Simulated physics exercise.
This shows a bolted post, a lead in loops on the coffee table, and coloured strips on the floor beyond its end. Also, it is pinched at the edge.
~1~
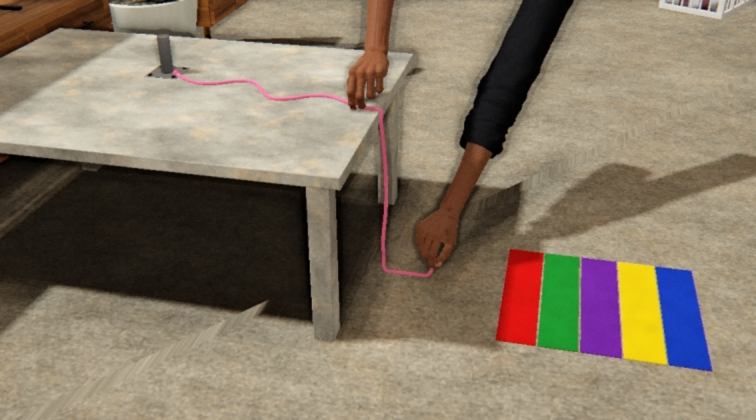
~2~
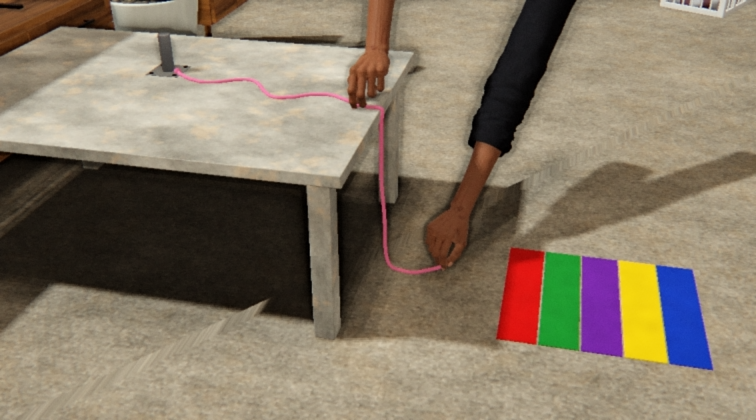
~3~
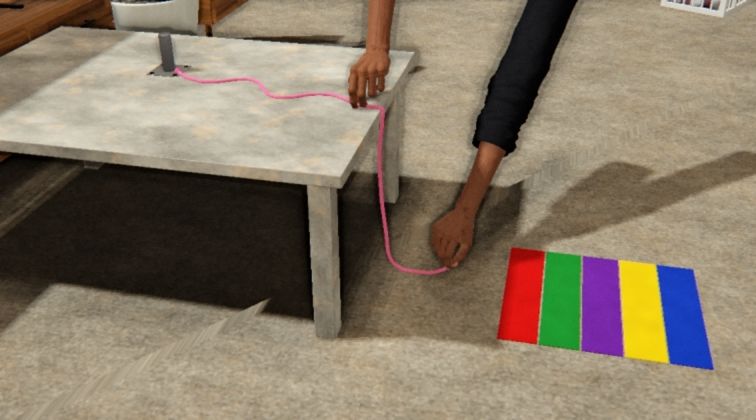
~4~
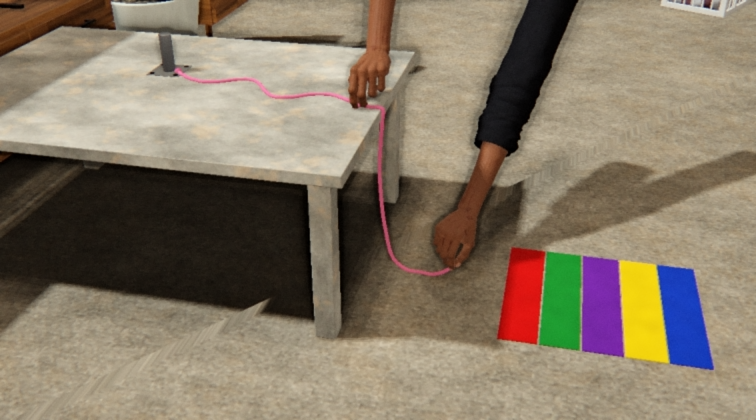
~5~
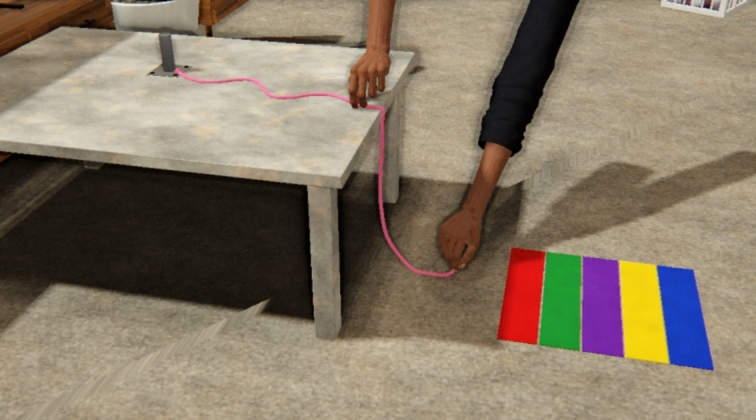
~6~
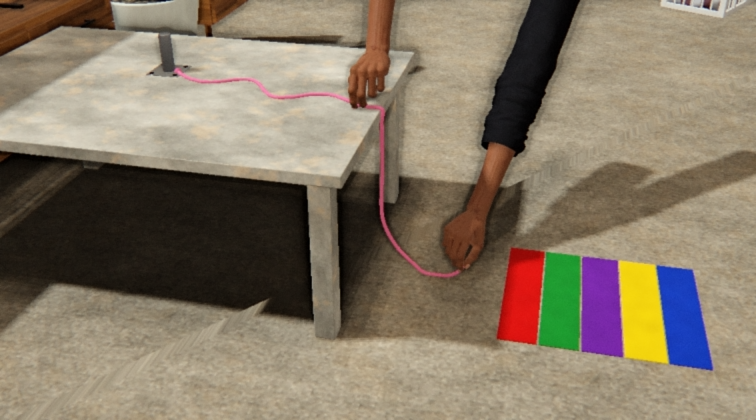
On and beside a pale coffee table, one hand pinches a pink cord at the edge while another, near the floor, draws its lower end slightly right, toward coloured strips, the hanging section bending into a smoother curve.
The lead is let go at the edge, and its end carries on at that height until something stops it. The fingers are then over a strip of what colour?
A purple strip.
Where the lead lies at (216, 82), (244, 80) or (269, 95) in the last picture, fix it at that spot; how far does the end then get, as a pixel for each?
In order of the tries: About (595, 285), about (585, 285), about (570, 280).
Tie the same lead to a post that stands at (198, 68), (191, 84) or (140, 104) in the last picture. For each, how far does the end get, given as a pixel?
About (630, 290), (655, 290) and (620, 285).
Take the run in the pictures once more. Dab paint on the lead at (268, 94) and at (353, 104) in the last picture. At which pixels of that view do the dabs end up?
End points: Roughly (296, 91); roughly (387, 114).
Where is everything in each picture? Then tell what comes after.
End (435, 265); red (518, 324); green (559, 330); purple (601, 336); yellow (644, 341); blue (687, 348), in the first picture.
End (446, 265); lead through (195, 80) (260, 86) (317, 94) (381, 116) (382, 190) (387, 256), in the second picture.
End (451, 265), in the third picture.
End (454, 265); lead through (196, 80) (261, 85) (318, 94) (382, 116) (381, 190) (393, 257), in the fourth picture.
End (459, 266), in the fifth picture.
End (463, 267); lead through (195, 80) (261, 86) (318, 94) (382, 116) (382, 190) (405, 255), in the sixth picture.
Early on, end near (529, 275); over red.
Midway, end near (574, 281); over green.
At the end of the slack, end near (601, 285); over purple. The purple one.
